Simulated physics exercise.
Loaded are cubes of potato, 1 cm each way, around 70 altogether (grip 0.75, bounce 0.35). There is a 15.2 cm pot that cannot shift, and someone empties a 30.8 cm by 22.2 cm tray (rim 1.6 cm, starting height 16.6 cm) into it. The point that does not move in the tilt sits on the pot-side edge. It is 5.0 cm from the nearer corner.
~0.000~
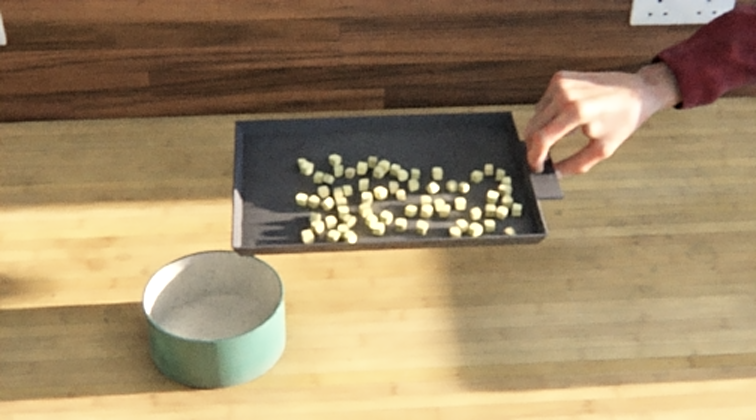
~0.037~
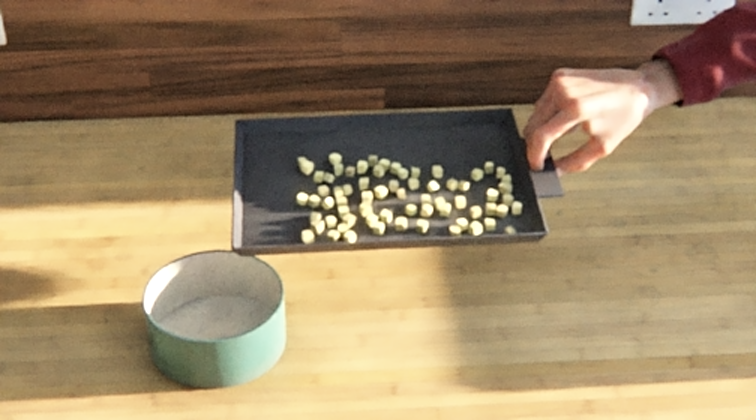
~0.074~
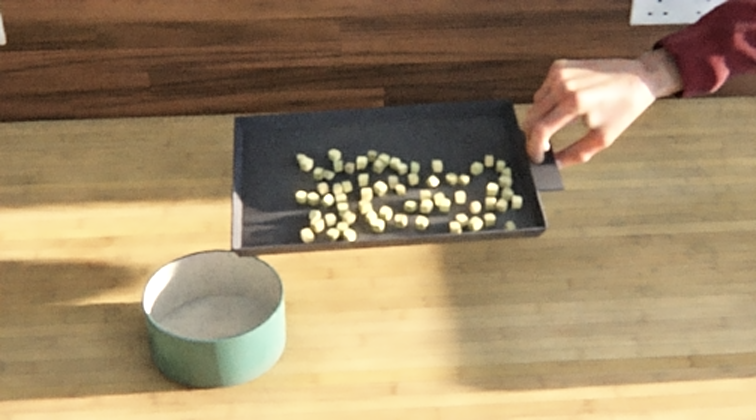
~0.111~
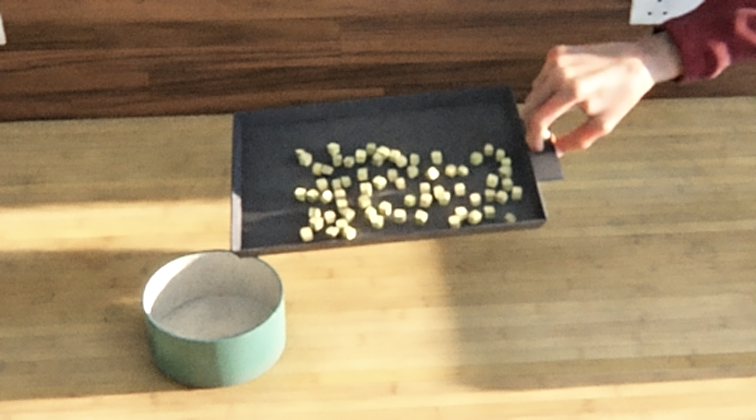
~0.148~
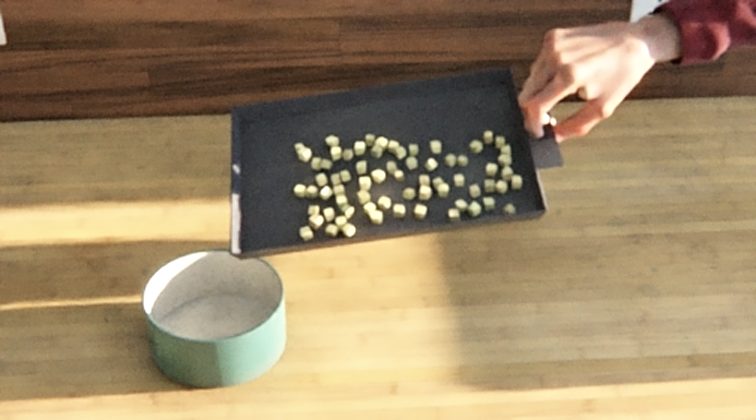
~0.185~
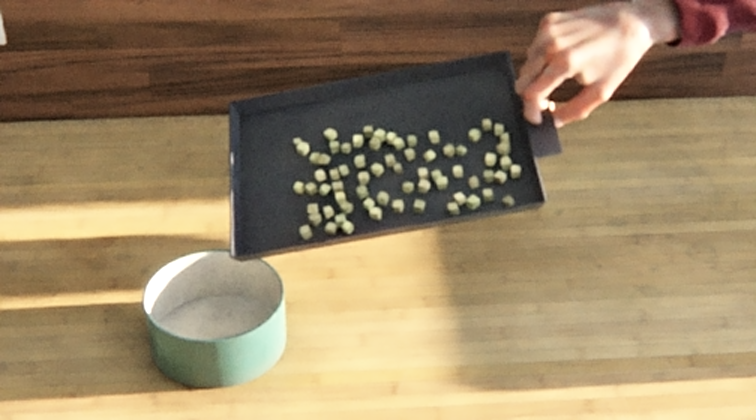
On a wooden worktop, a hand in a dark red sleeve held a dark tray of small pale cubes beside a green pot, then raised the tray's right side, tilting it gently down toward the left.
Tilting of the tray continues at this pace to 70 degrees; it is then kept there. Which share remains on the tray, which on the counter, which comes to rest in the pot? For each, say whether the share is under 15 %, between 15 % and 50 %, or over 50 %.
Result: Tray: A slight amount; counter: The main share; pot: A notable amount.
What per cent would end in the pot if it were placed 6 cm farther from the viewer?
About 0 %.
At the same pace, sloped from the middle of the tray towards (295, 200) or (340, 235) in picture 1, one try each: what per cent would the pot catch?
That would be close to 70 per cent and then close to 25 per cent.
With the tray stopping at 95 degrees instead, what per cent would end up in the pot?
Share in the pot: Around 40 %.
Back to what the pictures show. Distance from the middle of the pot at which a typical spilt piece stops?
About 22 cm.
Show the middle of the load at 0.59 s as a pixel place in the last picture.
Roughly pixel (303, 205).
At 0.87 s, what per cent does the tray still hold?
About 20% of the load.
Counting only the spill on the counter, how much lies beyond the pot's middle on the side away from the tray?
Estimate: Roughly 70 per cent of the pieces.
After 0.43 s, tilt 43 degrees; the tray holds 100 %, the pot 0 %.
After 0.59 s, tilt 61 degrees; the tray holds 100 %, the pot 0 %.
After 0.87 s, tilt 70 degrees; the tray holds 20 %, the pot 15 %.
By 2.3 s all is still; tray 5 %, counter 65 %, pot 25 %.
